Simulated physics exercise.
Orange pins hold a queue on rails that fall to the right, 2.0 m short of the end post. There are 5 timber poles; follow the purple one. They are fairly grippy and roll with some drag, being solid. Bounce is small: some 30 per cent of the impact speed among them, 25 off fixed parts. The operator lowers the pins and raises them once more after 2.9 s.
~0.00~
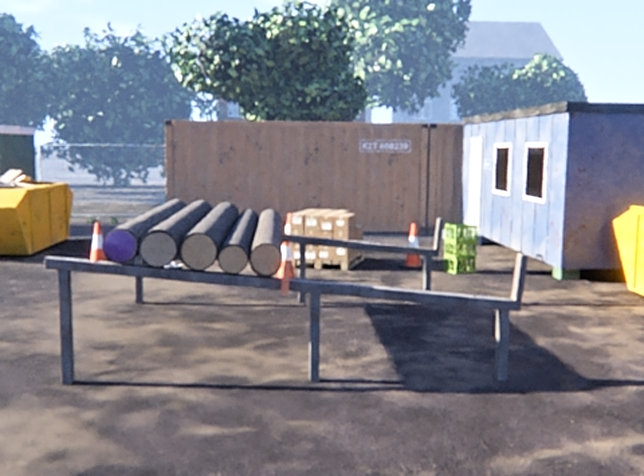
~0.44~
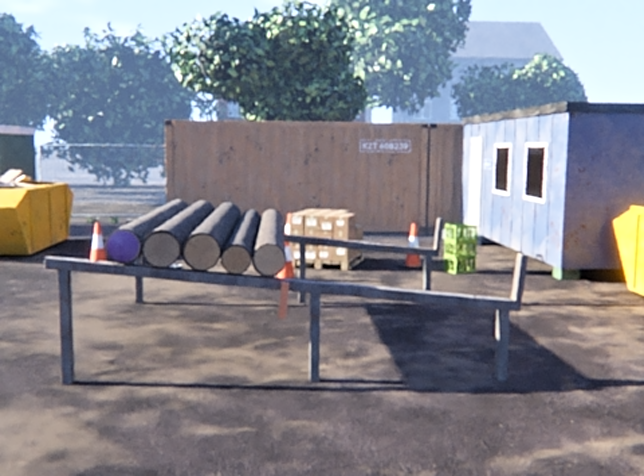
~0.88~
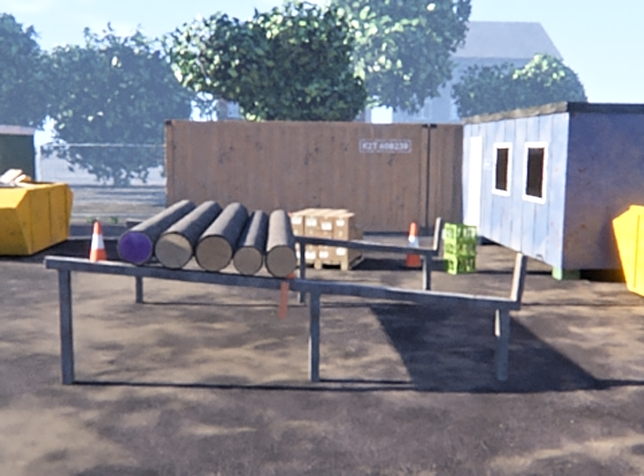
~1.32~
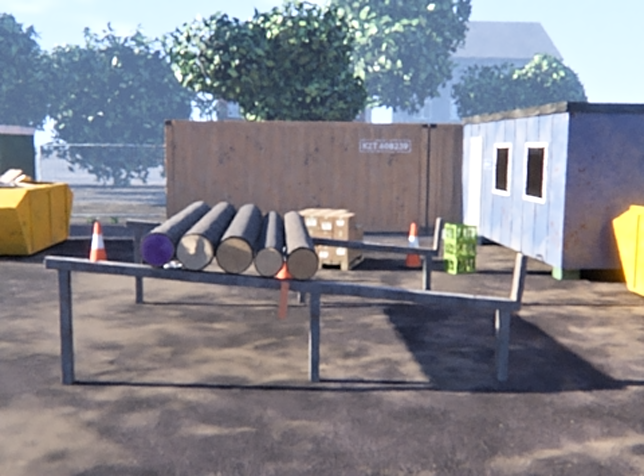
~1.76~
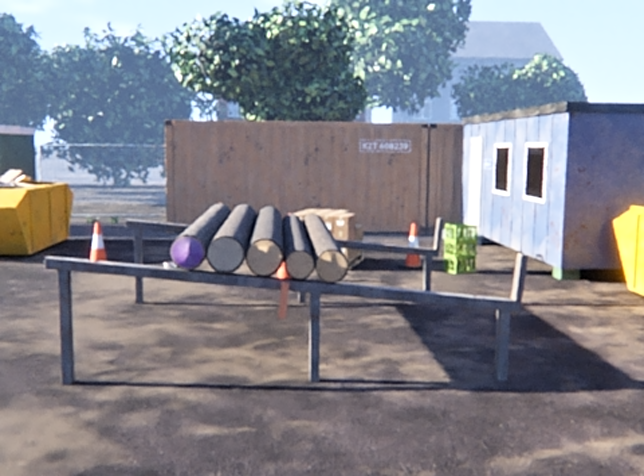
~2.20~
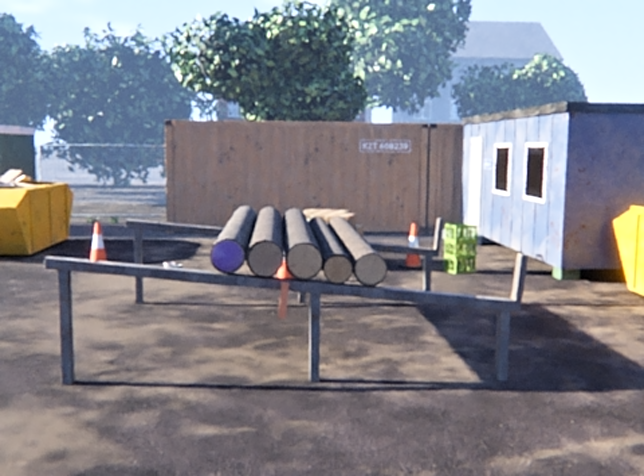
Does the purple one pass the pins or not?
Purple gets through.
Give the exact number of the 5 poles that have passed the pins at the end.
5 of them.
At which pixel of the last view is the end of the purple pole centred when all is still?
At about (362, 269).
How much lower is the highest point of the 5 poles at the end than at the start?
About 20 cm.
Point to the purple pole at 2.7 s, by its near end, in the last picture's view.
Around (283, 261).
Then, 2.4 s in, purple is on the rails, 30 cm above the pins, rolling right; 3 of 5 have passed.
Then, 2.7 s in, purple is on the rails, 5 cm above the pins, rolling right; 4 of 5 have passed.
Then, 2.9 s in, purple is on the rails, 15 cm below the pins, rolling right; 5 of 5 have passed.
In the end (4.6 s), purple is on the rails, 65 cm below the pins; 5 of 5 have passed.
